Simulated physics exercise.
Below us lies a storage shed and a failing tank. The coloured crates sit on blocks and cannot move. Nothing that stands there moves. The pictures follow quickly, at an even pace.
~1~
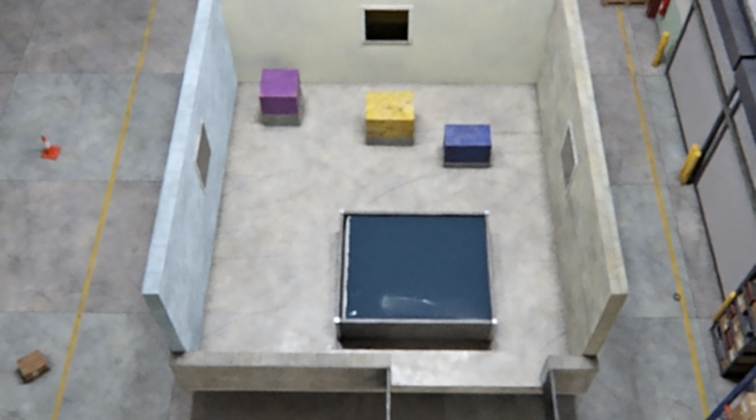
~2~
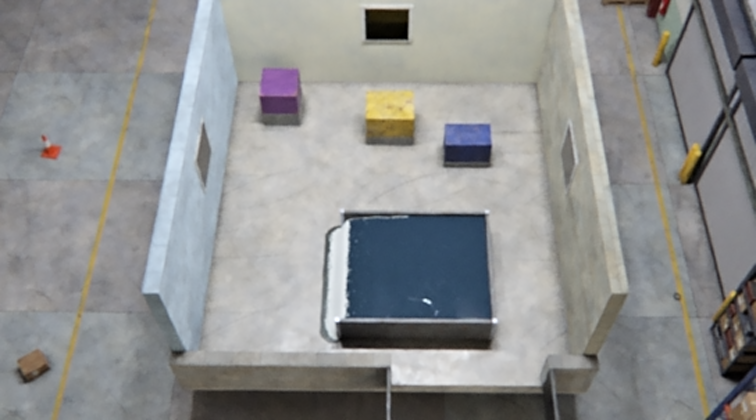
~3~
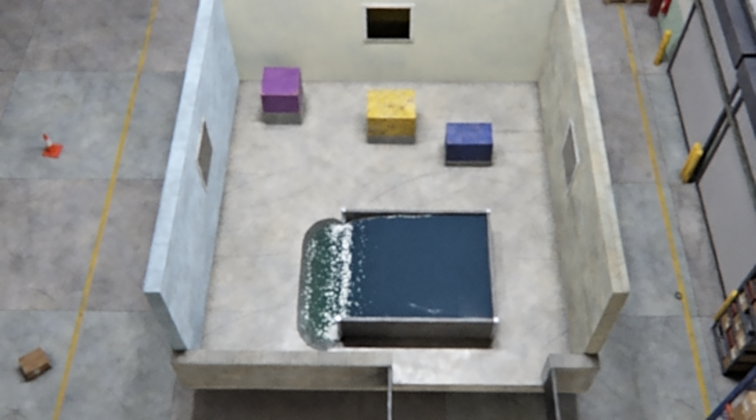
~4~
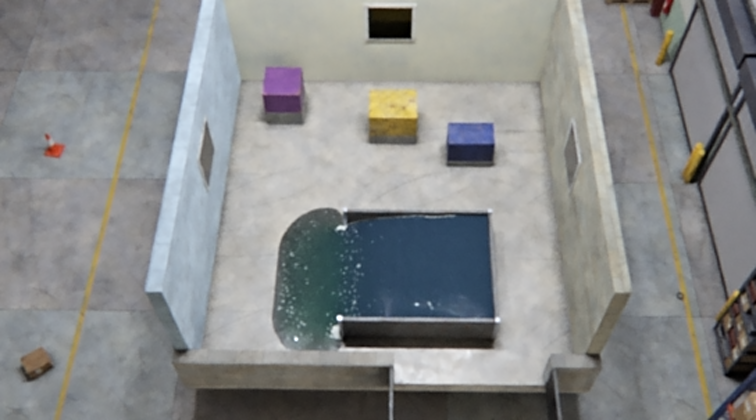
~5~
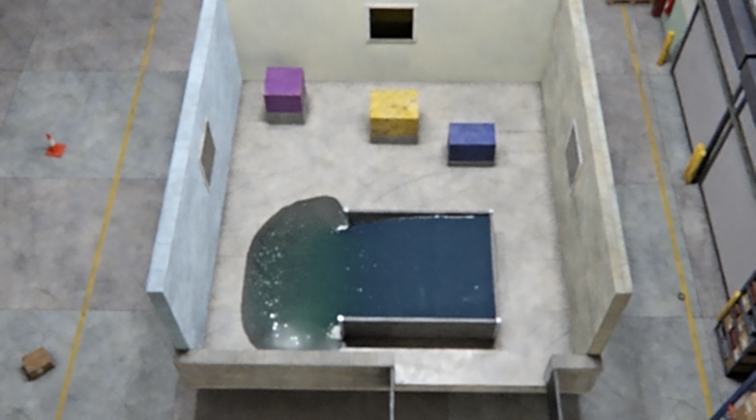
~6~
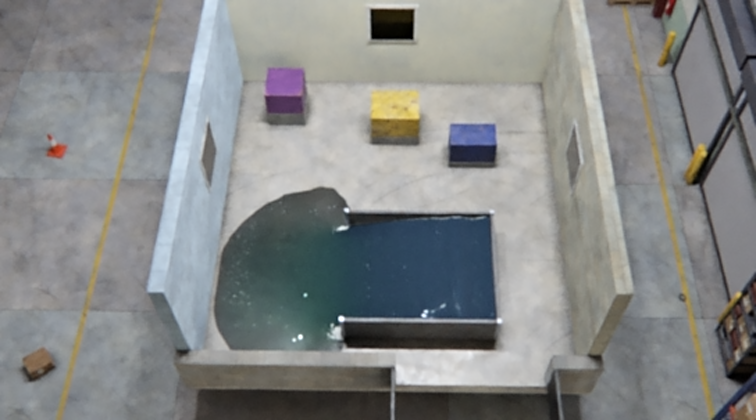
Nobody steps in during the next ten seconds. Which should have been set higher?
The yellow crate escapes dry; the blue crate escapes dry; the purple crate escapes dry.
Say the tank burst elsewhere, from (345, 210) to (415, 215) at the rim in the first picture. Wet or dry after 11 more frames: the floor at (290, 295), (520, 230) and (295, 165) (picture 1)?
As listed: Free of water, free of water, covered.
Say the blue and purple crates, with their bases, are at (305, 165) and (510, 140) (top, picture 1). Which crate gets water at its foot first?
I say the blue one.
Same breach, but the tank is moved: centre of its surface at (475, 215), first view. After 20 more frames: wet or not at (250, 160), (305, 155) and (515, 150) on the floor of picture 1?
One after the other: Covered, covered, clear.
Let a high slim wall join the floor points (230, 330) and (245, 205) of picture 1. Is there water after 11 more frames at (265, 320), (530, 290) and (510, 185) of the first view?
In that order: Covered, free of water, dry.
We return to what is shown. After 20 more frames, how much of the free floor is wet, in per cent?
Near 45 in a hundred.
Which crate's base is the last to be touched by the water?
That is the blue crate.
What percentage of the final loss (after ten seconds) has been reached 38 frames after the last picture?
Near 40 in a hundred.
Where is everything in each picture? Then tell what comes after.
The water tank at (415, 267) is whole and still, in the first picture.
Water pours out at (342, 277) and has run to (336, 340), in the second picture.
Water pours out at (344, 277) and has run to (323, 346), in the third picture.
Water pours out at (345, 277) and has run to (304, 219), in the fourth picture.
The front is at (262, 348), out from the gap at (346, 277), in the fifth picture.
Water pours out at (347, 278) and has run to (221, 323), in the sixth picture.
A moment on, water covers 25 % of the floor; the yellow crate not reached, the blue crate not reached, the purple crate not reached.
Next, water covers 30 % of the floor; the yellow crate not reached, the blue crate not reached, the purple crate not reached.
Then, water covers 45 % of the floor; the yellow crate water round its plinth, the blue crate not reached, the purple crate water round its plinth.
Later, water covers 80 % of the floor; the yellow crate water round its plinth, the blue crate water round its plinth, the purple crate water round its plinth.
In the end, water covers 100 % of the floor; the yellow crate stayed above the water, the blue crate stayed above the water, the purple crate stayed above the water.
